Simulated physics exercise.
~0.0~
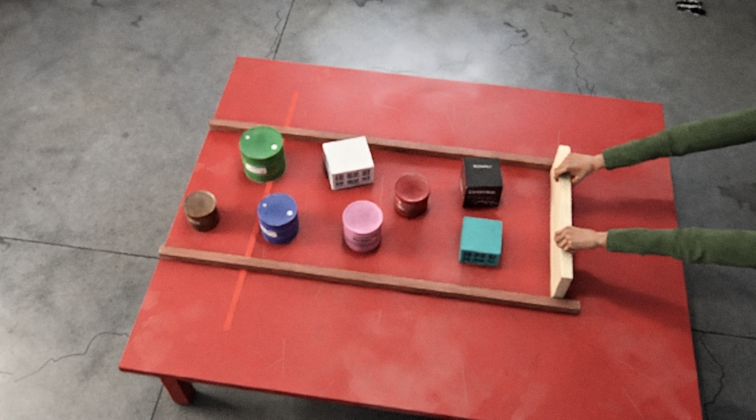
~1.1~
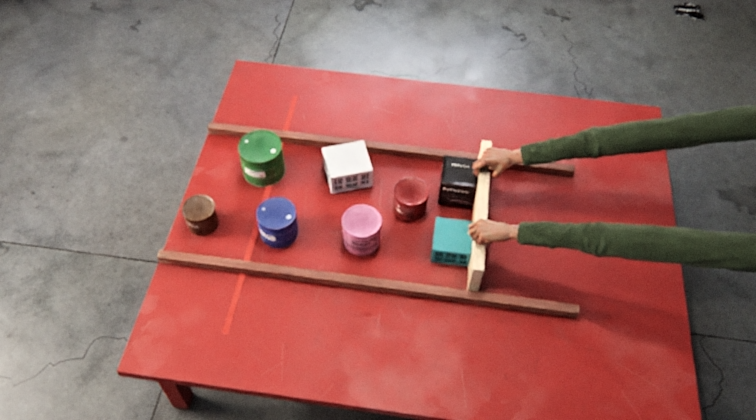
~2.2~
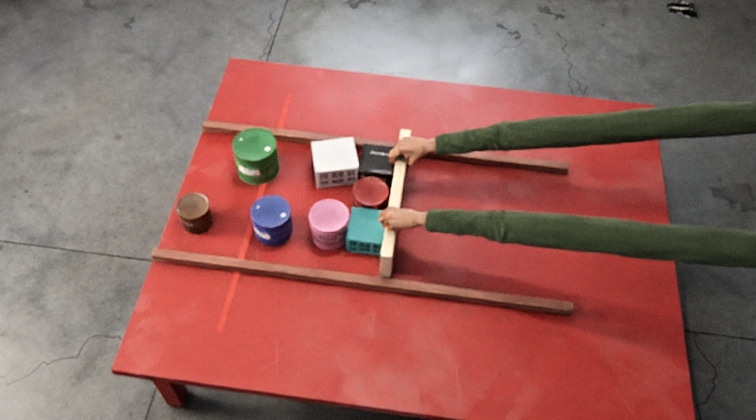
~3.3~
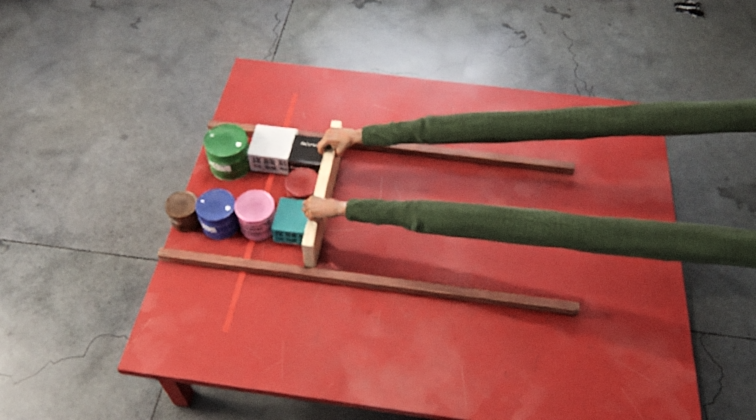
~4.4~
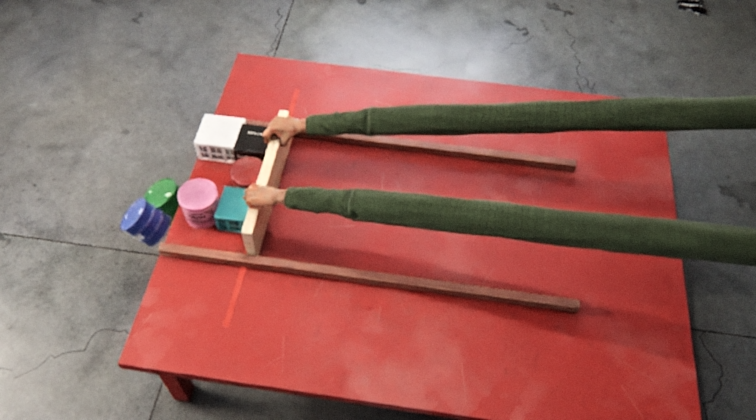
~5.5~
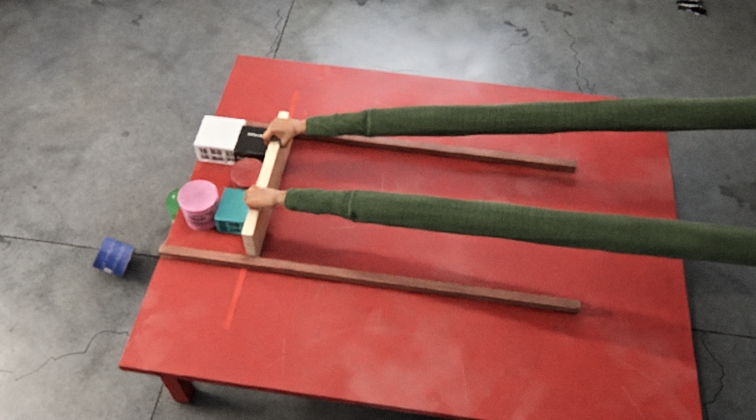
Two hands push a plank left, sweeping containers along until three fall off the table.
